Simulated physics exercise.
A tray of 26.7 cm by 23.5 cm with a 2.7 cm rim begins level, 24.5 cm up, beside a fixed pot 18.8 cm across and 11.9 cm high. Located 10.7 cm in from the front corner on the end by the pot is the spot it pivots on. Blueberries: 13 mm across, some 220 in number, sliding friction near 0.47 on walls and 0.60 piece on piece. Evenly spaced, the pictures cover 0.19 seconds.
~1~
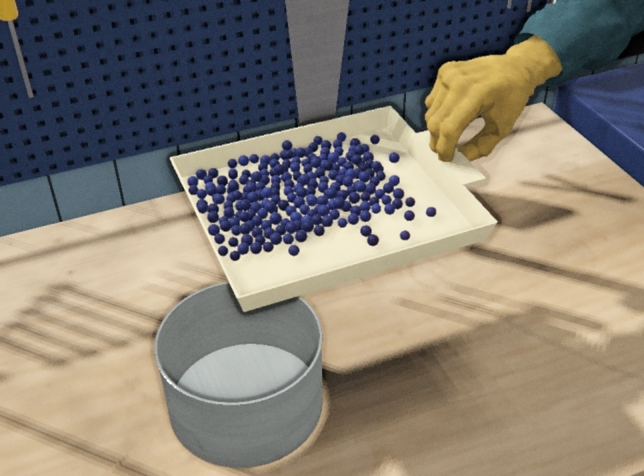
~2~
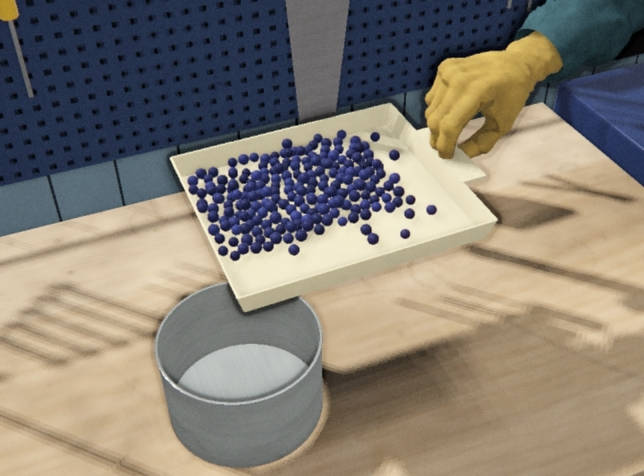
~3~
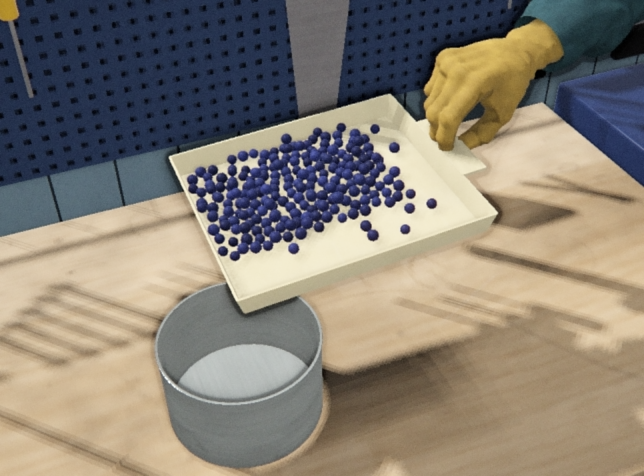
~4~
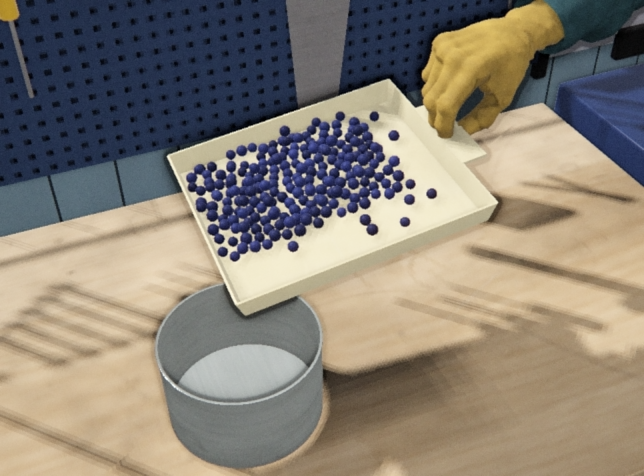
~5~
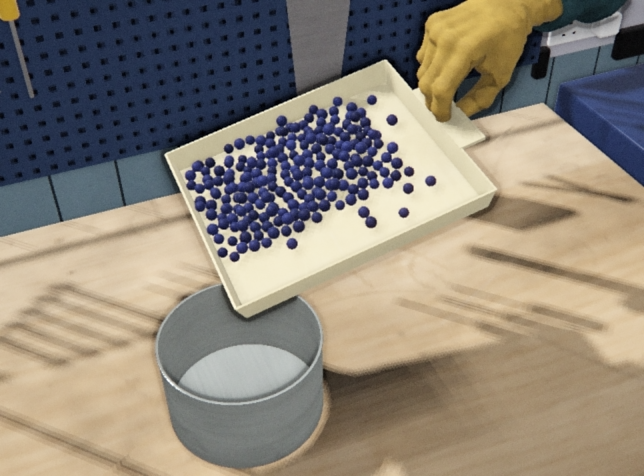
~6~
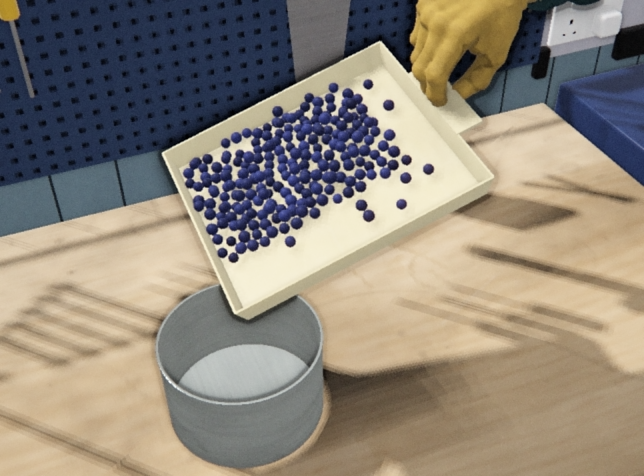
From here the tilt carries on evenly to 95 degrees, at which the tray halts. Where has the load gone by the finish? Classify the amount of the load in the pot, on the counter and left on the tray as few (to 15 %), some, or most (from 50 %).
Tray: Few. Pot: Some. Counter: Most.
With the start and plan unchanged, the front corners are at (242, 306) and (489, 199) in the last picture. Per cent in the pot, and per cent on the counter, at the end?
Final per cent - pot 60, counter 40.
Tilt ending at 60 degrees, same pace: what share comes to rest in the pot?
That would be around 5 percent.
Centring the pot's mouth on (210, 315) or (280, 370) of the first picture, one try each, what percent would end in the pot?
Try one: ~ 20 %; try two: ~ 45 %.
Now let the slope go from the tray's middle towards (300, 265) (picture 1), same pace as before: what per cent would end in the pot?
About 65 per cent.
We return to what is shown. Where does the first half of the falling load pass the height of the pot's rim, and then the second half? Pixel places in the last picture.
Earlier half at about (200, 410), later half at about (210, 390) in pixels.
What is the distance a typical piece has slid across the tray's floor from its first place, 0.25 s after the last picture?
Displacement on the tray: Roughly 4 cm.
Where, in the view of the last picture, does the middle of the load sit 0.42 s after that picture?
Near (211, 247).
Then, 0.25 s after the last picture, tilt 57 degrees; the tray holds 100 %, the pot 0 %.
Then, 0.42 s after the last picture, tilt 82 degrees; the tray holds 90 %, the pot 0 %.
Then, 0.72 s after the last picture, tilt 95 degrees; the tray holds 5 %, the pot 30 %.
In the end, tray 0 %, pot 40 %, counter 60 %.
